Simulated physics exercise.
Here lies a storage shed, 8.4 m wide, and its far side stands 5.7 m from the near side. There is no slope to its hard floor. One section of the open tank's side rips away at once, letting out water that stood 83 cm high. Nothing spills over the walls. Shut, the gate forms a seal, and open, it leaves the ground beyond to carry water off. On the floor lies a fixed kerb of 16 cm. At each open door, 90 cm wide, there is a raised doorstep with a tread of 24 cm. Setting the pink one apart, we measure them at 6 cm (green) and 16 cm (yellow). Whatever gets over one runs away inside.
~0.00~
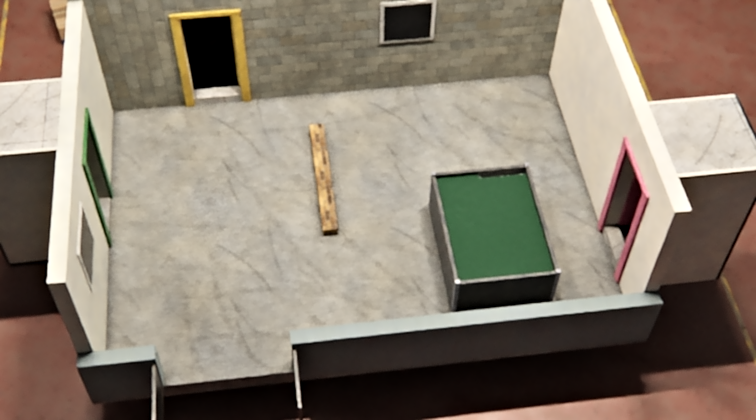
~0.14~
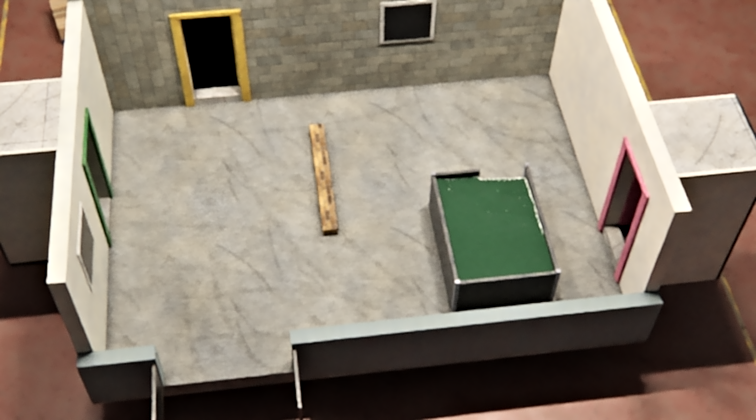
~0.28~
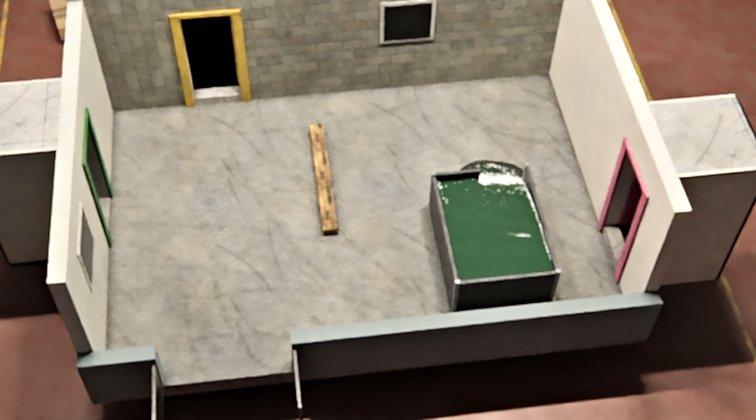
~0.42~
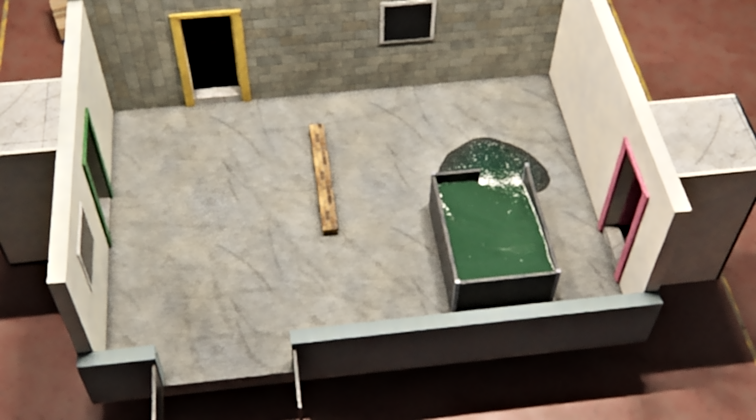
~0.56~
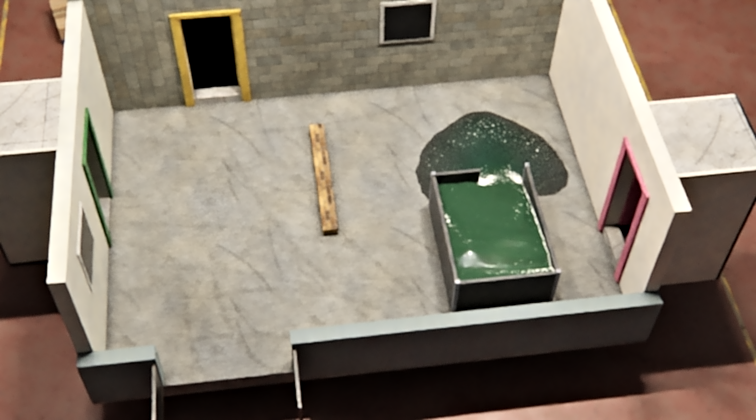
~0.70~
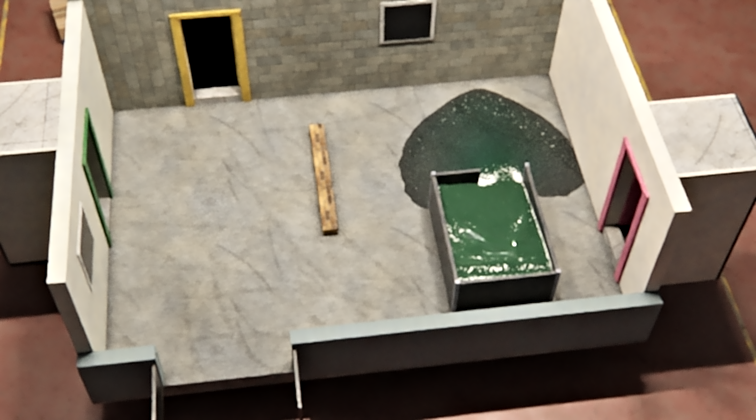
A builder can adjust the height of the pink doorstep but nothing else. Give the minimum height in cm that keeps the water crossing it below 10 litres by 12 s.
6.5 cm.
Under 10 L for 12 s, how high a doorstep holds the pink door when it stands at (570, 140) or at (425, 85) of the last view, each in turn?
20 and 25 cm.
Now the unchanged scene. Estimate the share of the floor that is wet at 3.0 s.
Near 30 per cent is wet.
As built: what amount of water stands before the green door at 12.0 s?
About 5.0 cm.
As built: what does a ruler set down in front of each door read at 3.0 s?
Door depths (cm): Pink = 0, green = 0, yellow = 4.
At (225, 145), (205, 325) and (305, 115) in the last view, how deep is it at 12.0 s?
About 2, 7 and 6 cm.
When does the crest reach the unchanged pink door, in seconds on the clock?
Roughly at 10.0 s.
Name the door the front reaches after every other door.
It is the green one.
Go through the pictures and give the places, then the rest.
In the first picture, the open tank at (493, 224) is whole and still, 83 cm deep; the pink door at (621, 217) is dry.
In the second picture, the front is at a hidden place, 0.3 m from the gap on the far side; 0.2 m2 of floor is wet, 83 cm left at the back.
In the third picture, the gap is on the far side, the front 0.9 m out at (475, 166); the back of the open tank holds 83 cm.
In the fourth picture, water pours out on the far side and has run 1.4 m, to (472, 143); about 8 cm deep outside, 83 cm at the back.
In the fifth picture, the gap is on the far side, the front 2.1 m out at (472, 117); the back of the open tank holds 78 cm.
In the sixth picture, the gap is on the far side, the front 2.7 m out at (475, 93); the back of the open tank holds 70 cm; the pink door at (621, 217), 2.1 m from the gap, is still 1.6 m from the nearest water.
After 1.4 s water covers 20 % of the floor, deepest (50 cm) near (545, 78); it has not reached the pink door.
After 3.0 s water covers 30 % of the floor, deepest (28 cm) near (512, 123); it has not reached the pink door.
After 12.0 s water covers 95 % of the floor, deepest (10 cm) near (370, 264); 8 cm at the pink door, 0 litres in over its 20 cm doorstep.
At the pink door as built, the water arrived by 3.4 s and peaked near 10 cm at 9.8 s.
Run again over the same 12 s with other heights there, 15 litres in over 6 cm, 3 litres over 8 cm. The limit of 10 litres is kept from about 6.5 cm up.
